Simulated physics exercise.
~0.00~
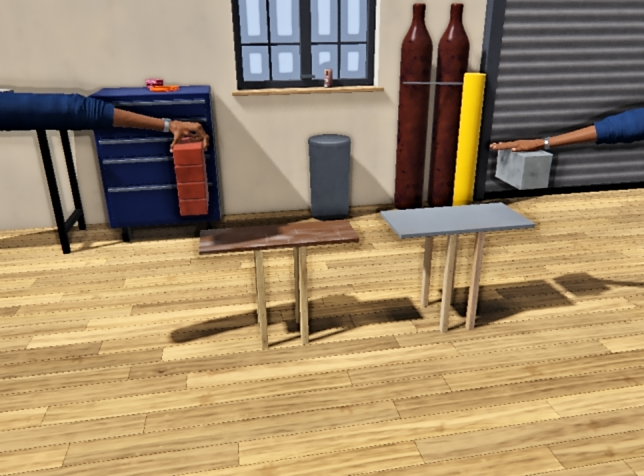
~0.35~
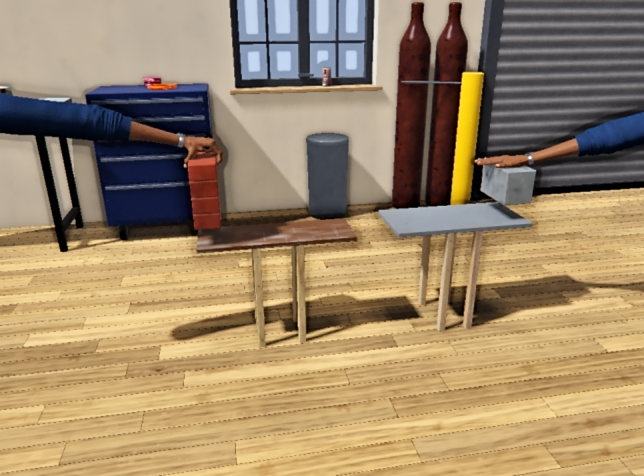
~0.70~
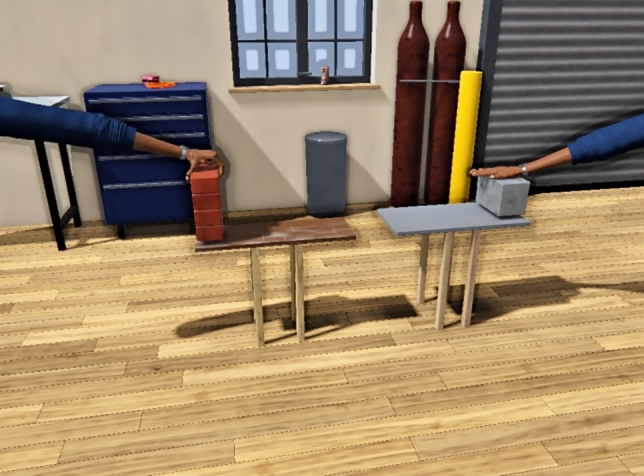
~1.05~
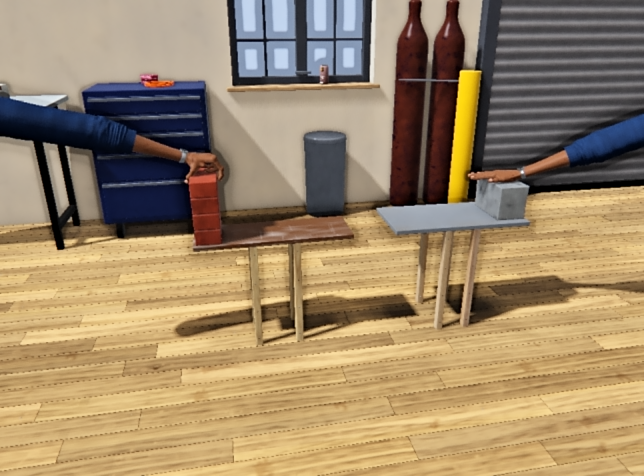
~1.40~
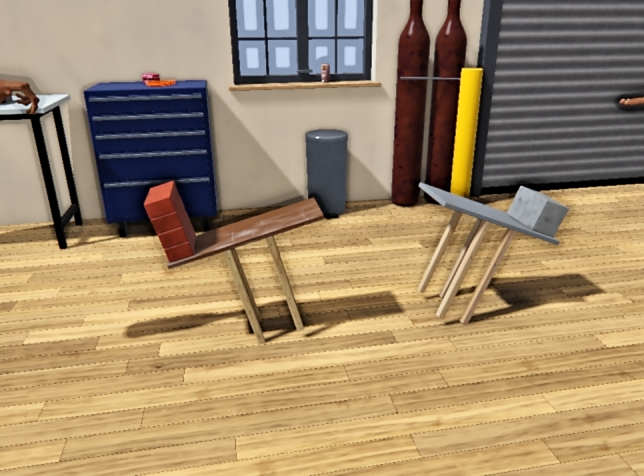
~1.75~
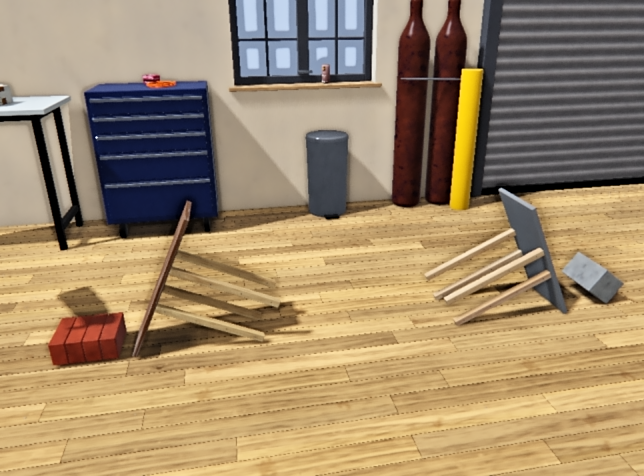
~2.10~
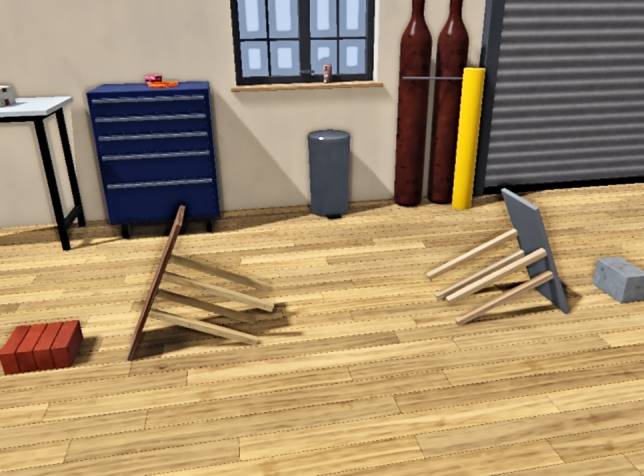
Two hands lowered a stack of red bricks onto the left end of a brown table and a grey block onto the right end of a grey one, then let go, and both tables tipped outward and toppled, spilling their loads onto the floor.
